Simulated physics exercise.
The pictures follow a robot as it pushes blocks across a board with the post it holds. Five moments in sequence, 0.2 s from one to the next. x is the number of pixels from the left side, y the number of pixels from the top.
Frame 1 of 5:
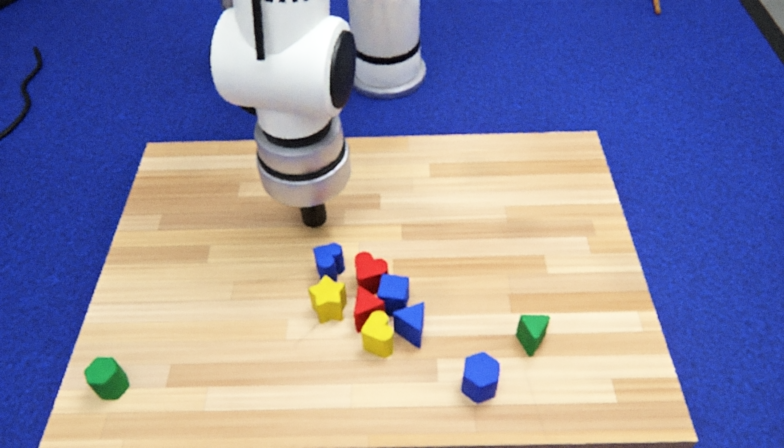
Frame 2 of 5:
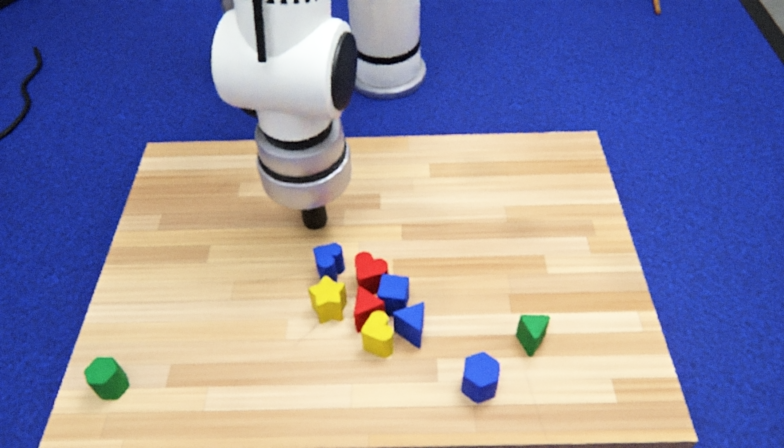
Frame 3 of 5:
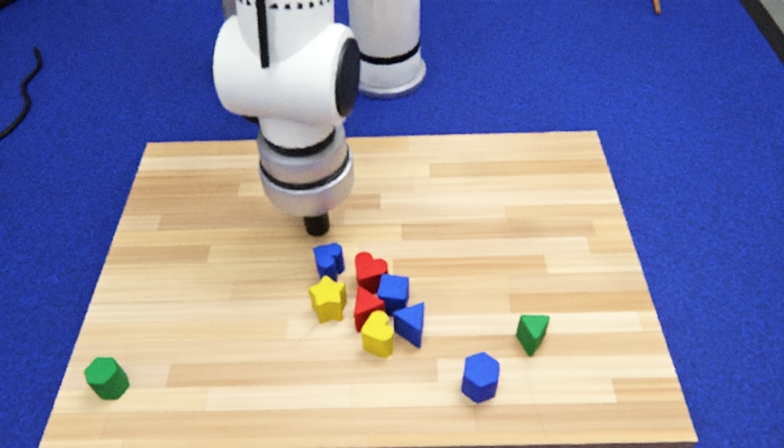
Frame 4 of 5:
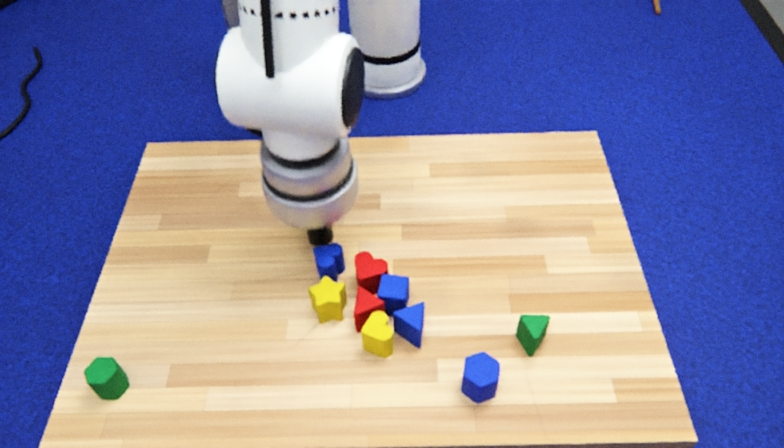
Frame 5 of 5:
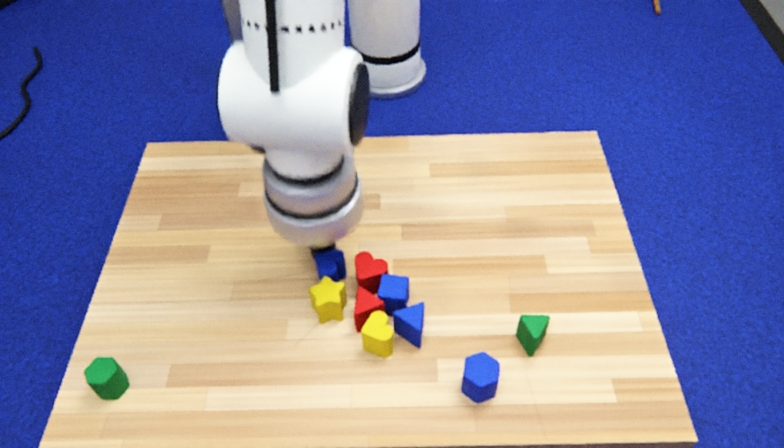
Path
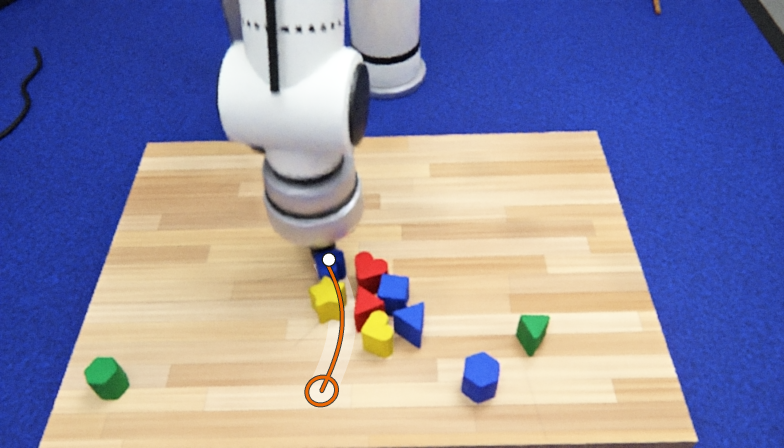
On a wooden board, a robot arm moves down and slightly nudges a blue block.
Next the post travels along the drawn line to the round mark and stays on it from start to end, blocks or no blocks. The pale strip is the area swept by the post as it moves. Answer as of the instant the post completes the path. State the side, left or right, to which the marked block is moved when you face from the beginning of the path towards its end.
It's set to shift left.
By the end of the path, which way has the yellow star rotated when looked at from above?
Looking down: Clockwise.
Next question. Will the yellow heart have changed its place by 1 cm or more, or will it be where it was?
The yellow heart changes place.
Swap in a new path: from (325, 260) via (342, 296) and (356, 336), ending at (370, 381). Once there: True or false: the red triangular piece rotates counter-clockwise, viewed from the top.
This is true.
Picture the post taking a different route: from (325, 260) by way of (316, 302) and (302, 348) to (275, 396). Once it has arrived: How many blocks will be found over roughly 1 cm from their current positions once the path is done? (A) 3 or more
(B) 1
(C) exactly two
C (exactly two)
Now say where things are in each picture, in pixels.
Lower end of the post (315, 219), tops of blocks, yellow star (327, 291), blue heart (327, 253), red triangular piece (366, 301), yellow heart (378, 326), in the first frame.
Post (316, 221), blocks as before, in the second frame.
Post (318, 227), blocks as before, in the third frame.
Post (321, 238), blocks as before, in the fourth frame.
Post (324, 254), yellow star (327, 291), blue heart (329, 260), red triangular piece (366, 301), yellow heart (378, 326), in the fifth frame.
The drawn path runs from (325, 260) over (340, 298) and (340, 342) to (322, 391); the dot is on the blue heart.
On the path given first. One third of the way, post (339, 292); yellow star (326, 324), turned 25° clockwise; blue heart (346, 300); red triangular piece (369, 302).
Two thirds of the way, post (339, 337); yellow star (313, 348), turned 65° clockwise; blue heart (359, 340), turned 45° anticlockwise; red triangular piece (377, 306), turned 10° anticlockwise; yellow heart (387, 335), turned 35° anticlockwise.
At the end, post (320, 385); yellow star (287, 372), turned 140° clockwise; blue heart (360, 344), turned 55° anticlockwise; red triangular piece (377, 306), turned 10° anticlockwise; yellow heart (388, 336), turned 40° anticlockwise.
